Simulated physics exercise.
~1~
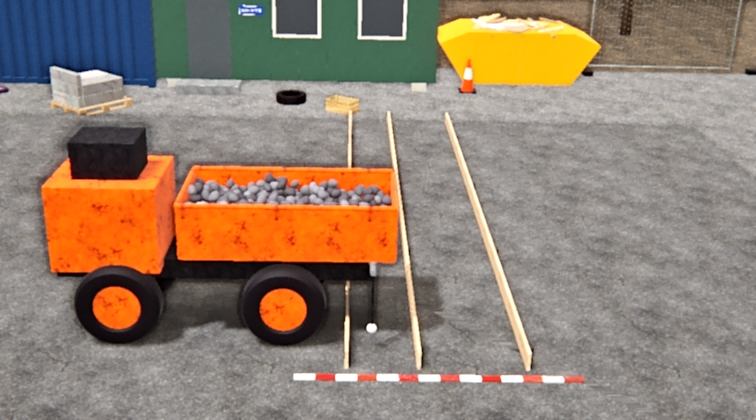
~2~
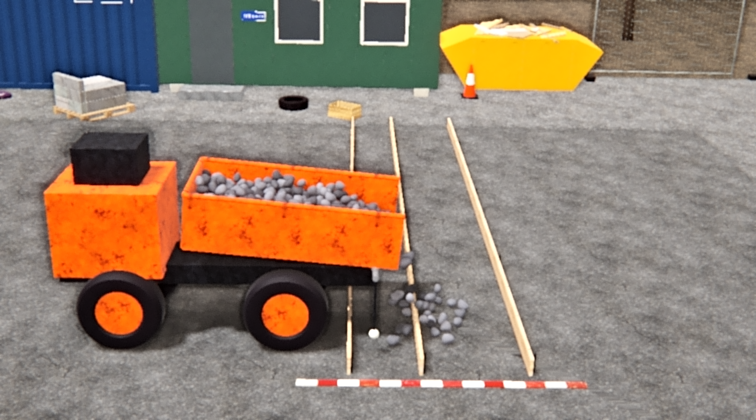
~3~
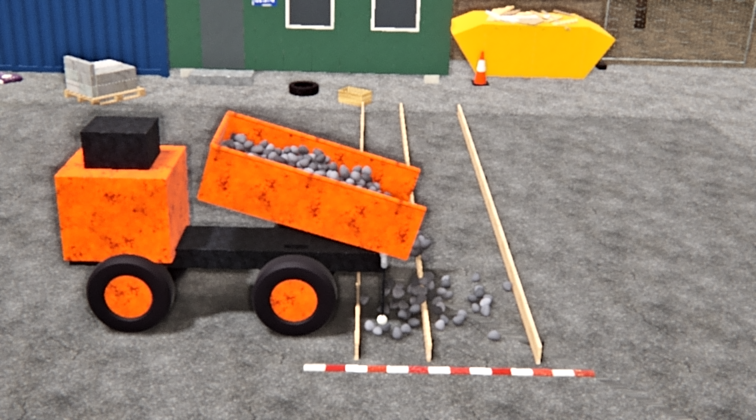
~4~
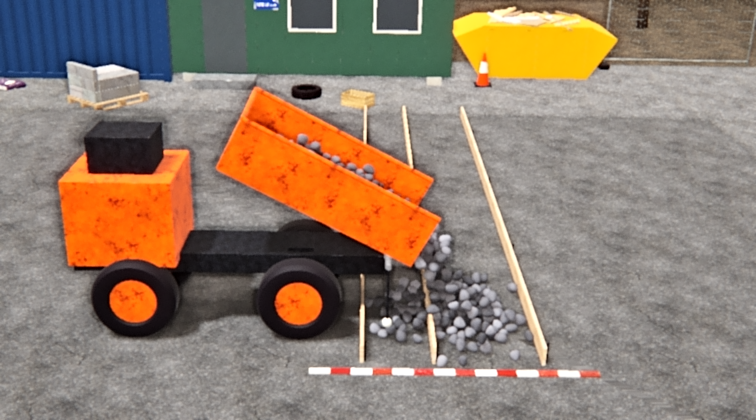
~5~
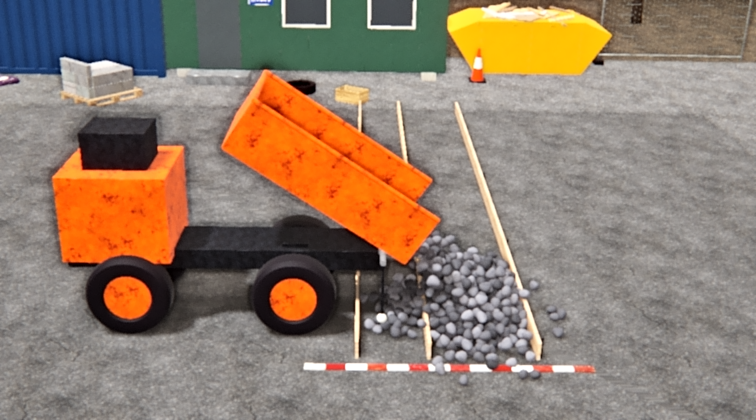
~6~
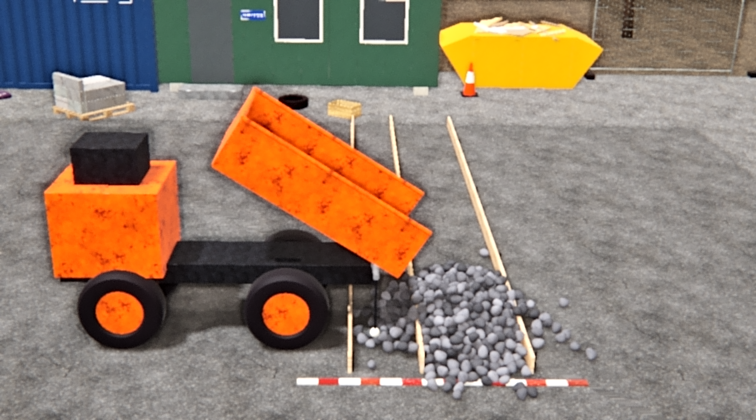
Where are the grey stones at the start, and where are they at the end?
At the start the stones are loaded in the orange bed of the truck. At the end they lie in a heap on the ground to the right, below the raised bed, mostly in the right-hand bay between the boards.
Orange tipper truck raising its bed and pouring grey cobbles between wooden boards, ending empty with most heaped in the right-hand bay.
